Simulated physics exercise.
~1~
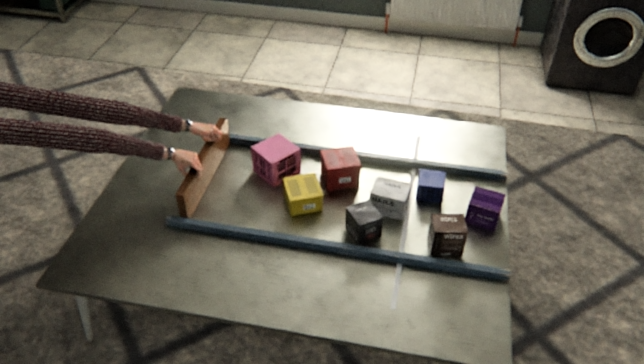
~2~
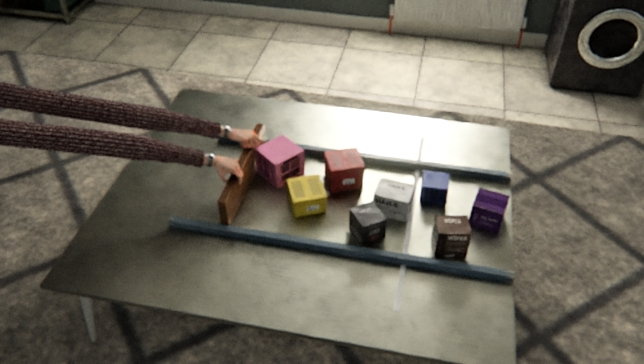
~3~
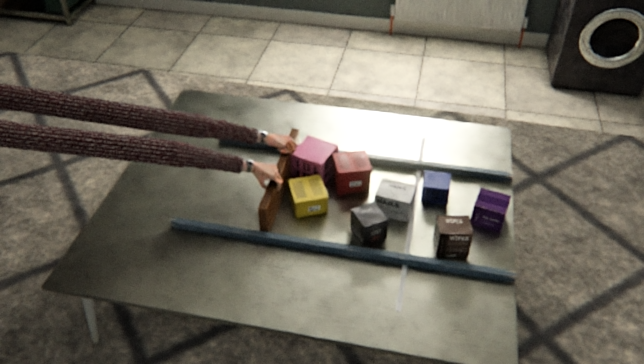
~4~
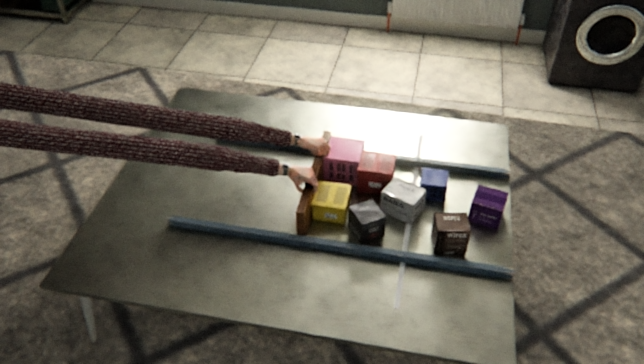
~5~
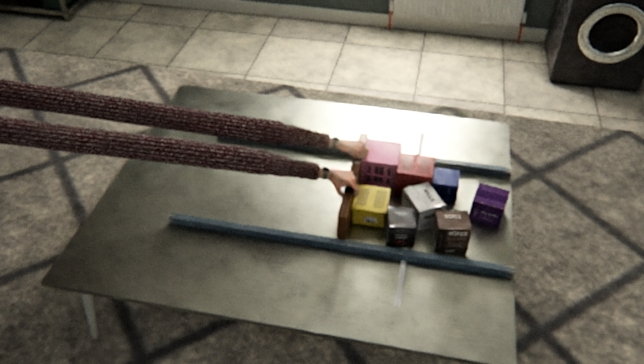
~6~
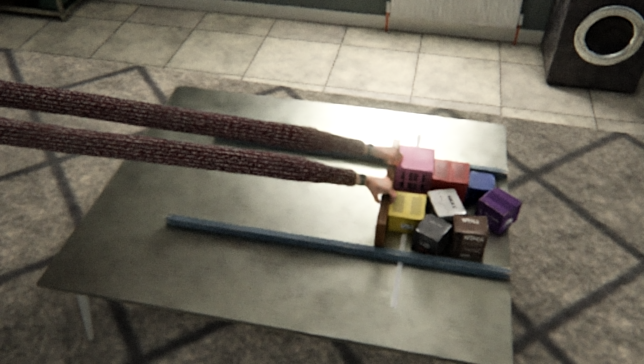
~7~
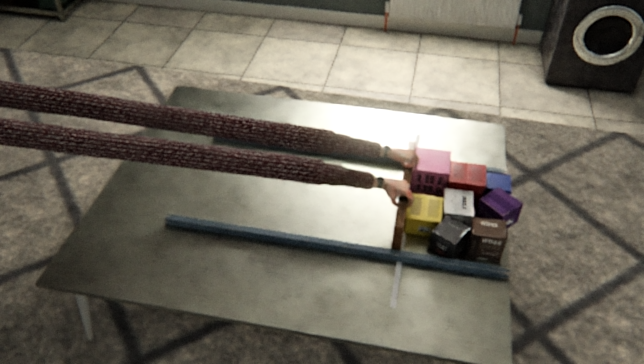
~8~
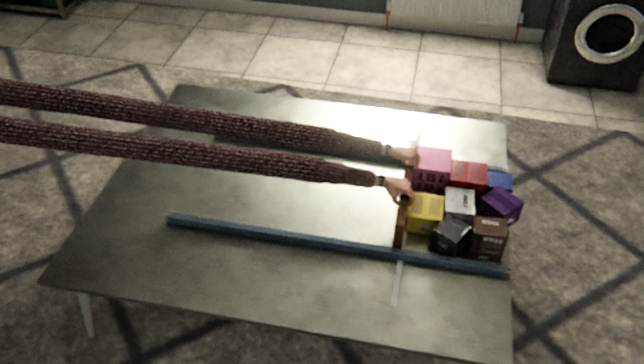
The footage shows two sleeved arms pushing an upright plank to the right along a low table, gathering eight scattered colored boxes between two blue battens into a tight cluster near the right edge, where the plank stops at the tape mark and every box stays on the table.
